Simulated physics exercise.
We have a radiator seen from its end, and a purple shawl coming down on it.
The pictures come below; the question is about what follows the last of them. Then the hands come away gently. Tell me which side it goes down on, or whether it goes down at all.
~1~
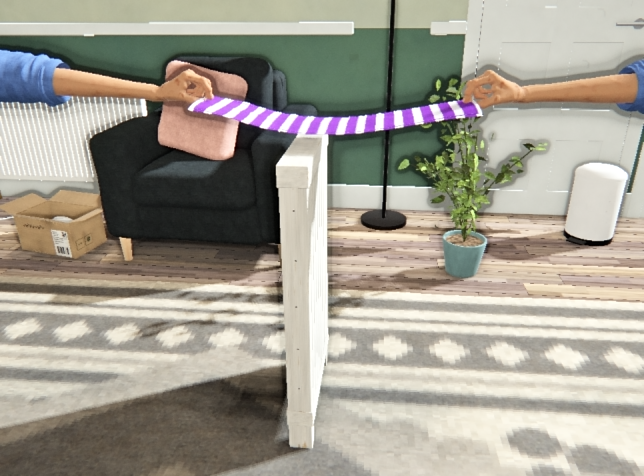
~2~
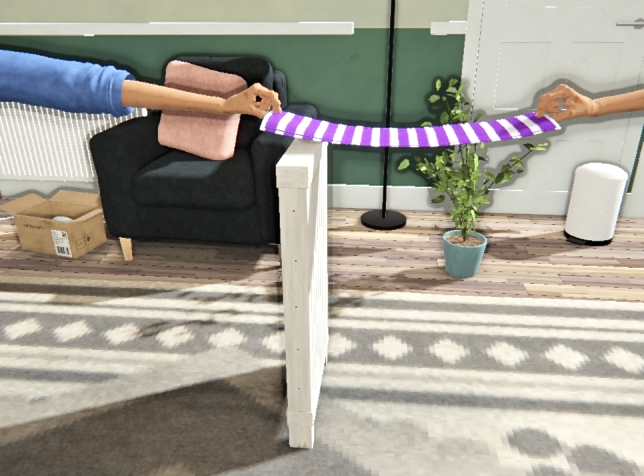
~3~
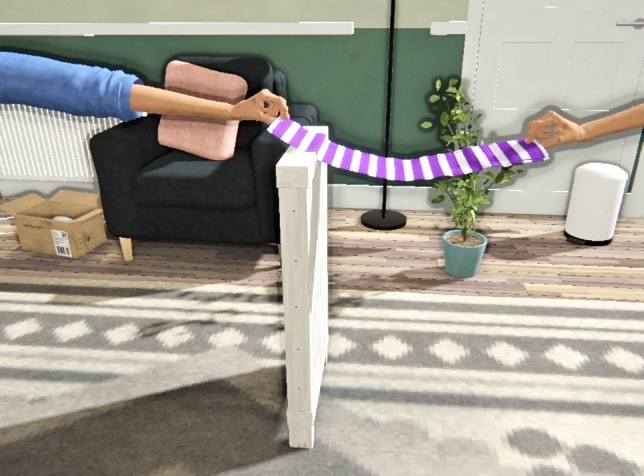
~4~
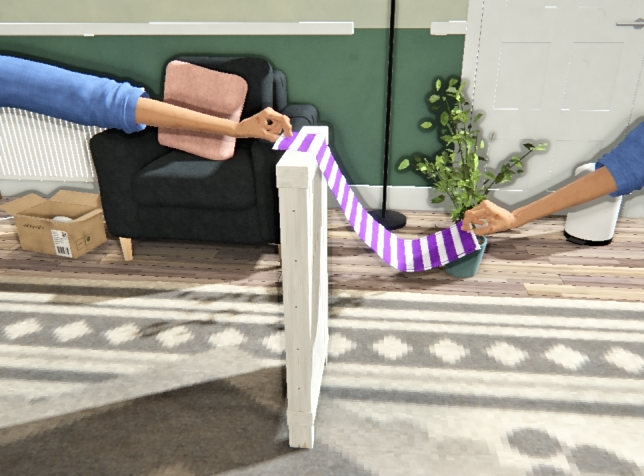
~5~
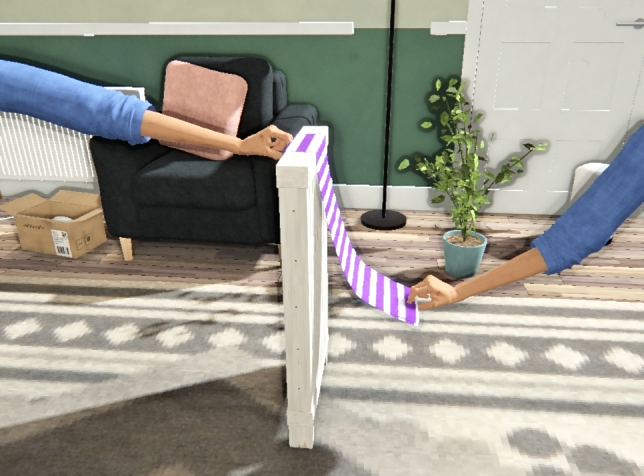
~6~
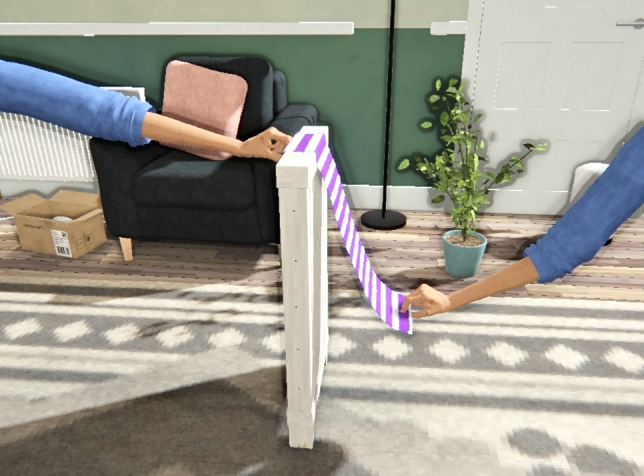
I think it is going to spill over to the right.
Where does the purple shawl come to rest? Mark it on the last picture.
Roughly (345, 399).
Then, 0.30 s past the final frame, shawl clear of the top and falling near (347, 289).
Then, 0.54 s past the final frame, shawl in a heap on the floor near (345, 398).
When it is over, shawl in a heap on the floor near (345, 399). The purple shawl goes down on the right side.
